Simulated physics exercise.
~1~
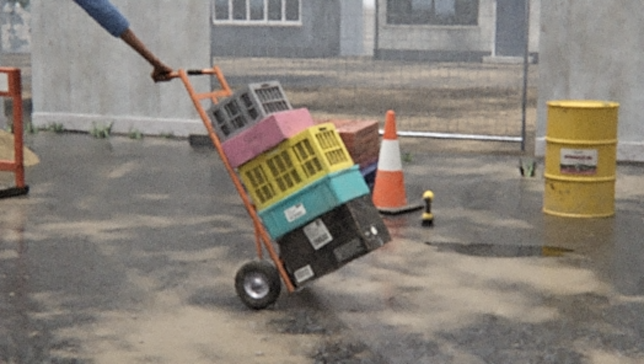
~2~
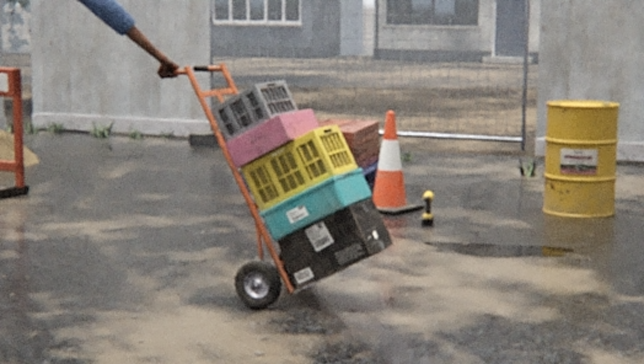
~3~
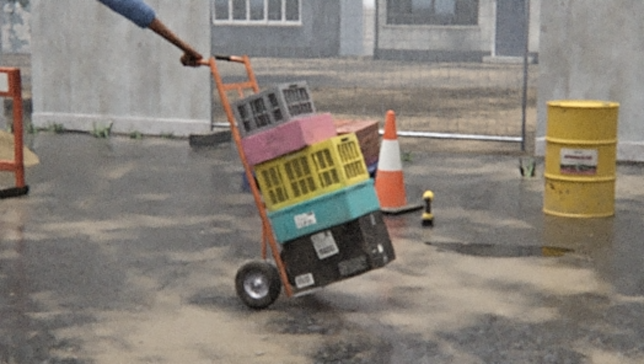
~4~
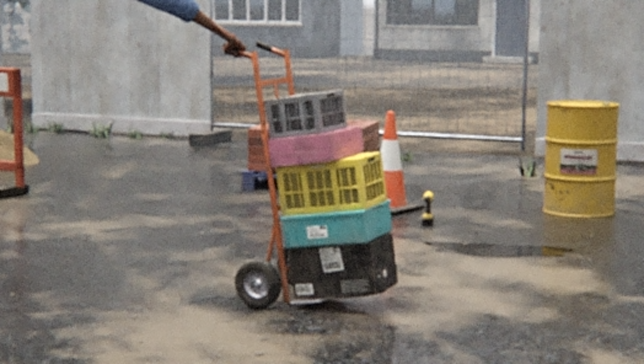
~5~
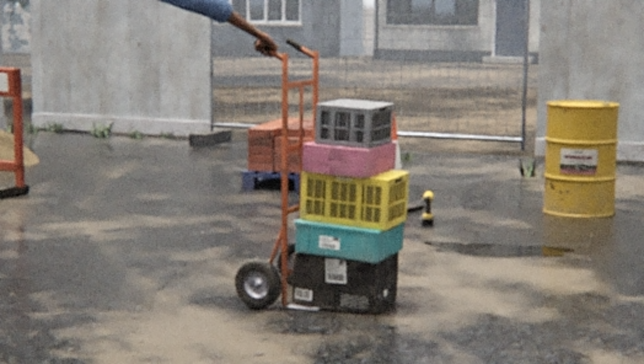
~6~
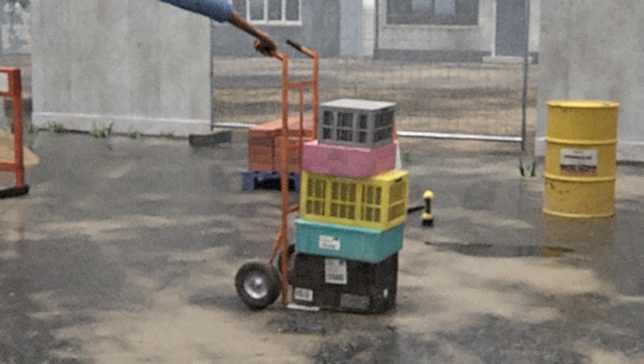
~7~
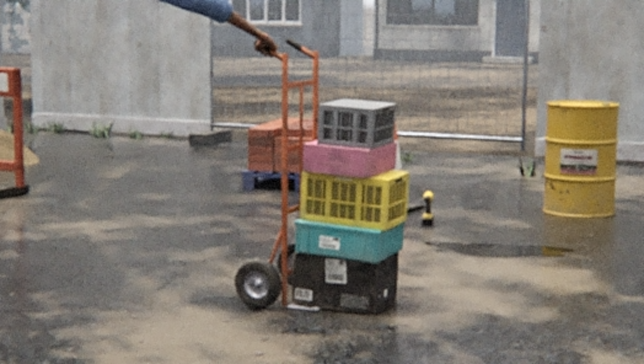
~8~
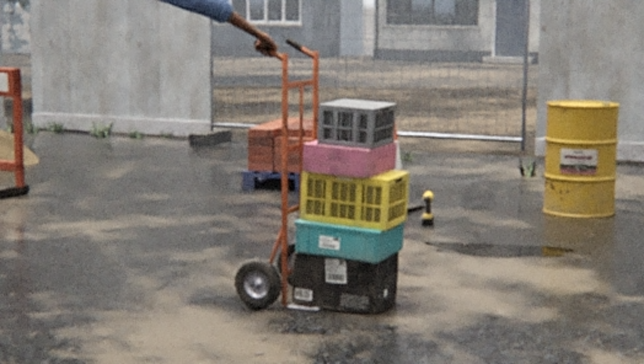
An orange hand truck swings upright under a guiding hand, its five stacked containers staying standing.
